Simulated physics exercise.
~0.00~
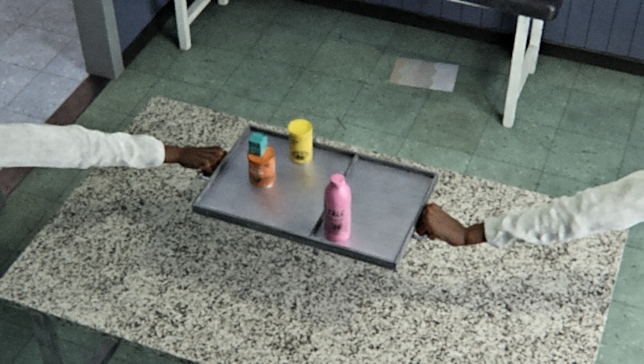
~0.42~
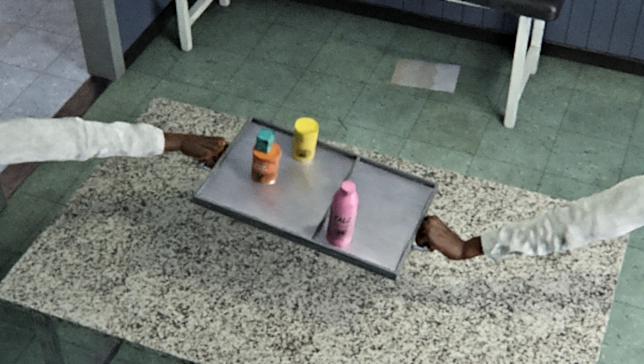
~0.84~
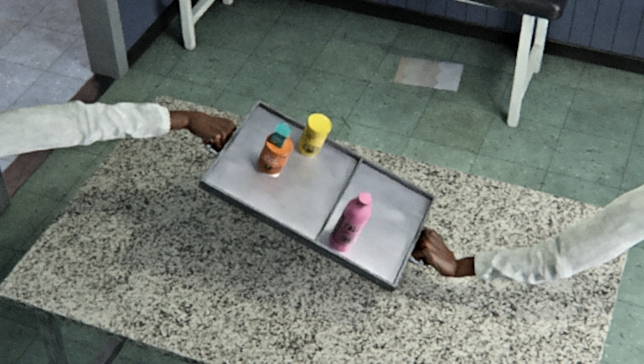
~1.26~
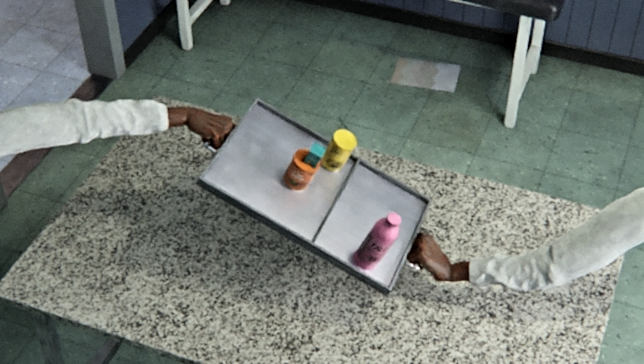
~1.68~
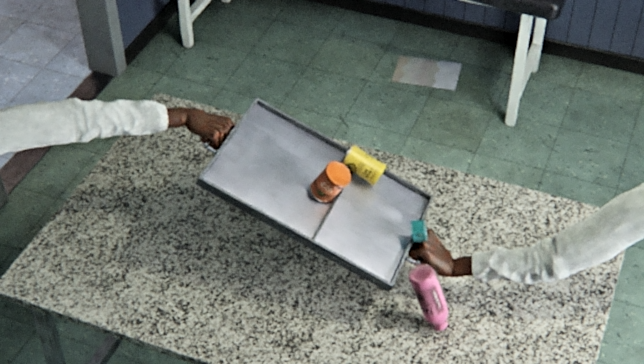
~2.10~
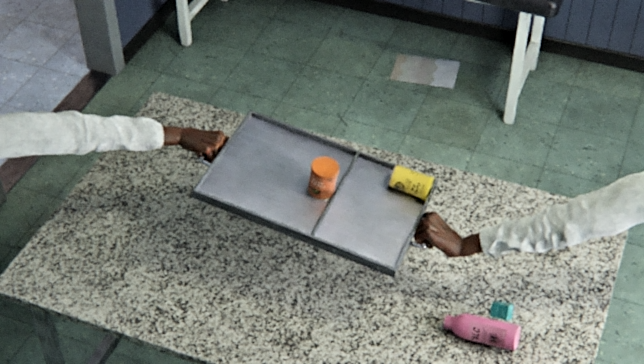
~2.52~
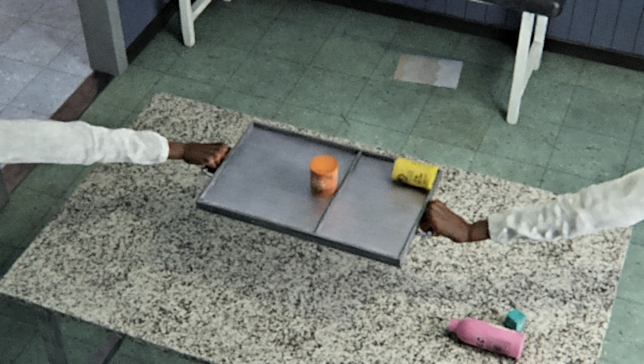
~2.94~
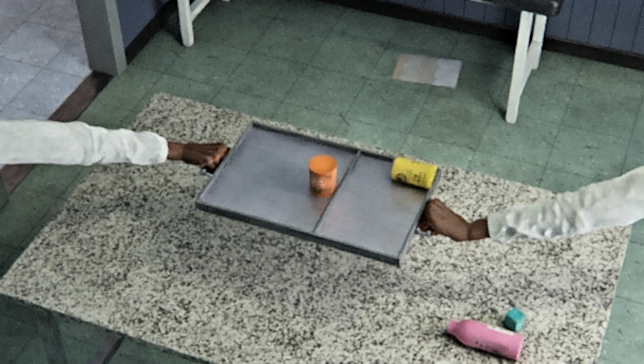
The clip opens with two hands holding a gray tray above a speckled surface, carrying a pink bottle, a yellow tin and an orange tin with a small turquoise carton on top. The hands tip the tray down toward the right, and everything begins sliding that way. The pink bottle reaches the lower edge and tumbles off, while the turquoise carton comes off the orange tin and goes over too, and the yellow tin topples. The hands bring the tray back toward its starting position. Finally, the orange tin stands near the crossbar, the yellow tin lies at the right, and the bottle and carton rest on the surface below.
